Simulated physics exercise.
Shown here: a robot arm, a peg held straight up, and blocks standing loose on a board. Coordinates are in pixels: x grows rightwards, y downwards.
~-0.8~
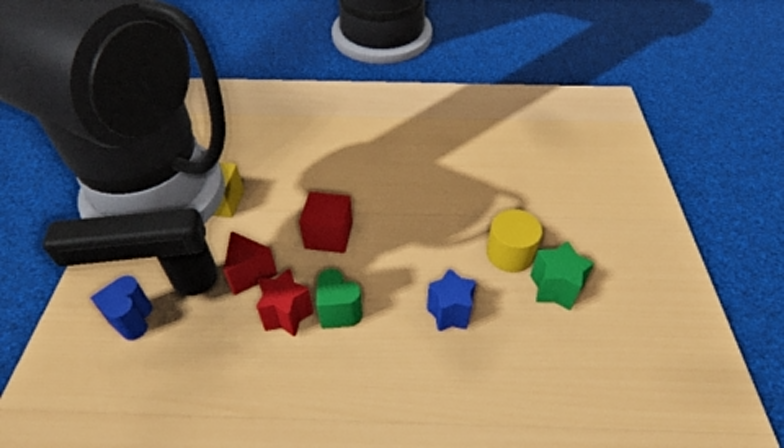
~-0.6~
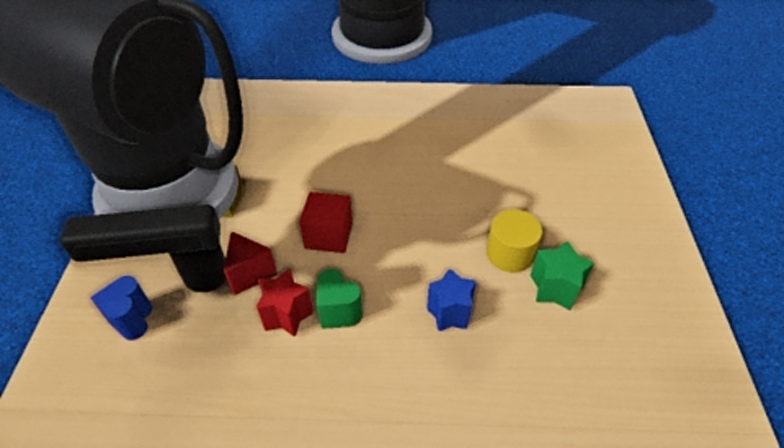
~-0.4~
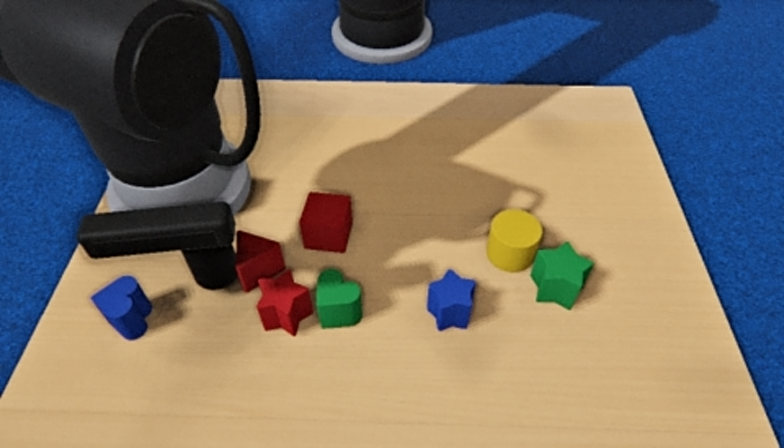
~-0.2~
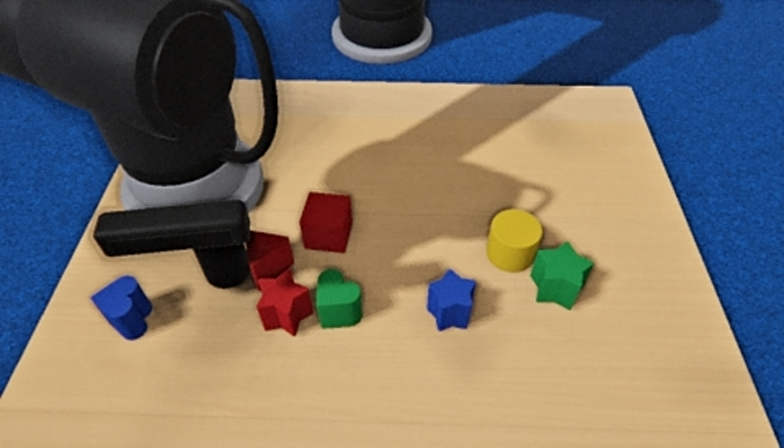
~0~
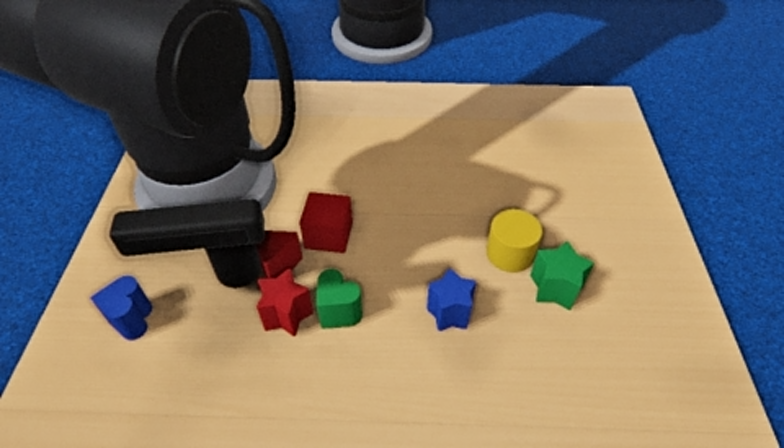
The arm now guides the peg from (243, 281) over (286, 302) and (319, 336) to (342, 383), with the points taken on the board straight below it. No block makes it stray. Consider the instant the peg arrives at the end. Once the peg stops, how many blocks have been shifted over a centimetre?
I predict three or more.
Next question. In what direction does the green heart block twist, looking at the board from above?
The answer is counter-clockwise.
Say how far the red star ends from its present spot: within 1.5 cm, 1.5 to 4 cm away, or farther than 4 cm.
Over 4 cm.
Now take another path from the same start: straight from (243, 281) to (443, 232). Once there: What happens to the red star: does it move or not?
Undisturbed, or as good as.
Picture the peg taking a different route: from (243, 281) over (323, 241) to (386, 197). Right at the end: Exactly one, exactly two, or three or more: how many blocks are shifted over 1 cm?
Blocks that move over 1 cm: Two.
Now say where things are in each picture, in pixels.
Lower end of the peg (196, 279), tops of blocks, red triangular piece (242, 250), red star (280, 291), red square (325, 209), green heart block (335, 288), in the first frame.
Peg (207, 276), blocks as before, in the second frame.
Peg (218, 273), red triangular piece (251, 246), in the third frame.
Peg (229, 272), red triangular piece (261, 244), in the fourth frame.
Peg (240, 271), red triangular piece (271, 241), red star (280, 291), red square (325, 209), green heart block (335, 288), in the fifth frame.
On the path given first. One third of the way, peg (284, 293); red triangular piece (290, 243), turned 35° anticlockwise; red star (298, 310); green heart block (342, 289), turned 15° anticlockwise.
Two thirds of the way, peg (317, 328); red triangular piece (289, 243), turned 35° anticlockwise; red star (328, 352); green heart block (353, 292), turned 25° anticlockwise.
At the end, peg (341, 375); red triangular piece (289, 243), turned 35° anticlockwise; red star (354, 405); red square not moved; green heart block (353, 292), turned 25° anticlockwise.
